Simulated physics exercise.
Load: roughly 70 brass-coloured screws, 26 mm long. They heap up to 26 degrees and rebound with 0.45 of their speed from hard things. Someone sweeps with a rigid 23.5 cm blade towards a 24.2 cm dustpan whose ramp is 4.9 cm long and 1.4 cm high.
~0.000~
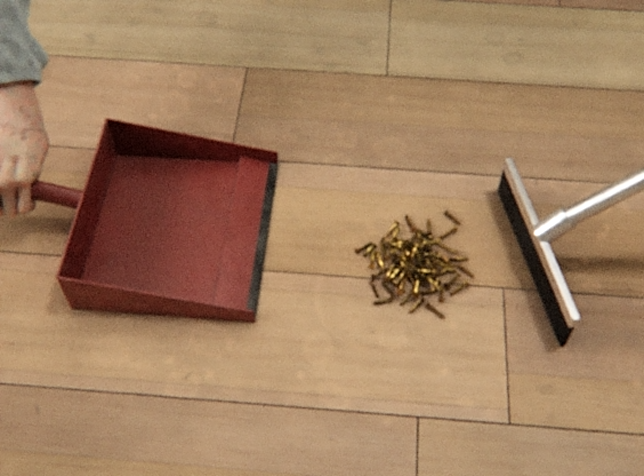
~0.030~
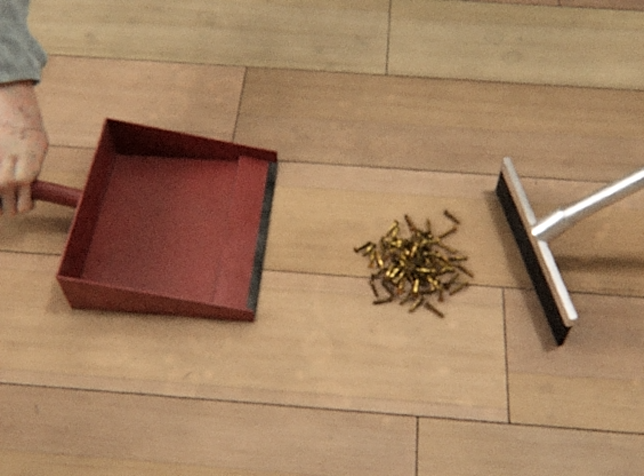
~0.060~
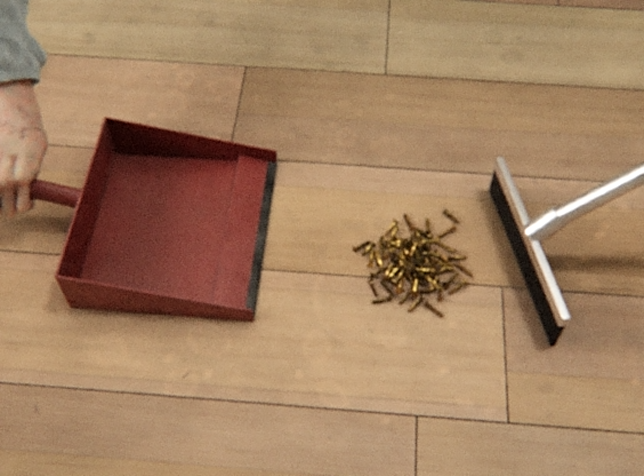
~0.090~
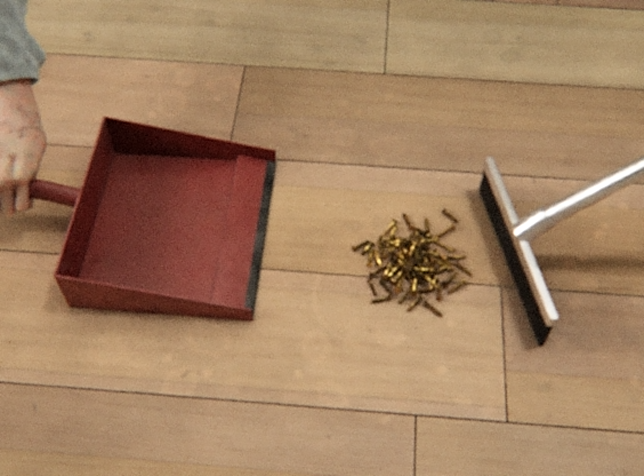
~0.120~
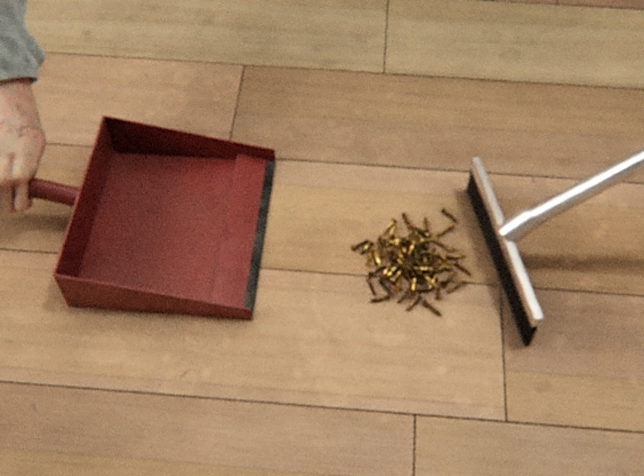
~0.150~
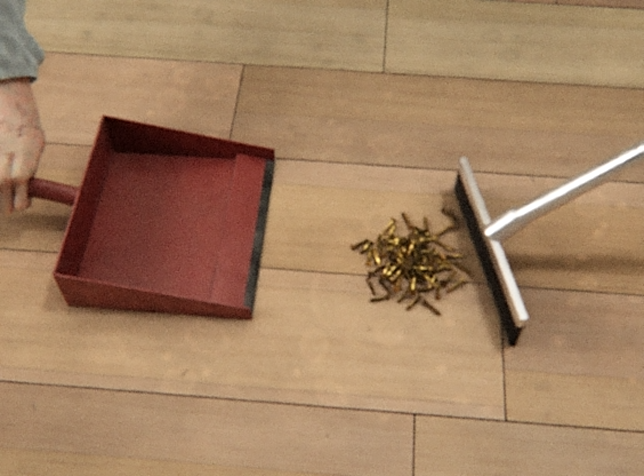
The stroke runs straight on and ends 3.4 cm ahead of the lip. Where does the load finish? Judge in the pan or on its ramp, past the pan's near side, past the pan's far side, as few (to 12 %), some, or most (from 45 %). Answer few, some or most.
Pan few, near side few, far side few.
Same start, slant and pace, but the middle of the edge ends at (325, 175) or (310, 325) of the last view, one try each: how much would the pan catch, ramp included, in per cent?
About 0 and 5 per cent.
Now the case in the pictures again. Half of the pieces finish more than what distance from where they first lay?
Roughly 16 cm.
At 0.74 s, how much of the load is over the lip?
Near 5 per cent so far.
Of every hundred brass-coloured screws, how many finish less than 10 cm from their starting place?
About 0 per cent.
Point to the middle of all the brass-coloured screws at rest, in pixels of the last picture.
Near (277, 272).
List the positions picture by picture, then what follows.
In the first picture, blade from (573, 321) to (508, 166), moved 0.0 cm, 0 of the pieces shifted so far; middle of the pieces at (419, 259); pan at (166, 231).
In the second picture, blade from (570, 321) to (505, 166), moved 0.2 cm, 0 of the pieces shifted so far; middle of the pieces at (419, 258).
In the third picture, blade from (563, 321) to (499, 166), moved 1.0 cm, 0 of the pieces shifted so far; middle of the pieces at (418, 258).
In the fourth picture, blade from (551, 321) to (488, 166), moved 2.2 cm, 0 of the pieces shifted so far; middle of the pieces at (417, 257).
In the fifth picture, blade from (536, 321) to (475, 166), moved 3.8 cm, 0 of the pieces shifted so far; middle of the pieces at (416, 257).
In the sixth picture, blade from (521, 321) to (462, 166), moved 5.4 cm, 0 of the pieces shifted so far; middle of the pieces at (416, 256); pan at (162, 228). The blade's pace is about 0.54 m/s, heading 8 degrees towards the viewer's side.
After 0.35 s, middle of the blade 17 cm from the lip; 0 % over the lip, far side 0 %, near side 0 %.
After 0.48 s, middle of the blade 10 cm from the lip; 0 % over the lip, far side 0 %, near side 5 %.
Then, at 0.74 s, middle of the blade 7 cm from the lip; 5 % over the lip, far side 0 %, near side 5 %.
At rest (1.3 s), pan 5 %, near side 5 %, far side 0 %, in front of the lip or behind the blade 90 %.
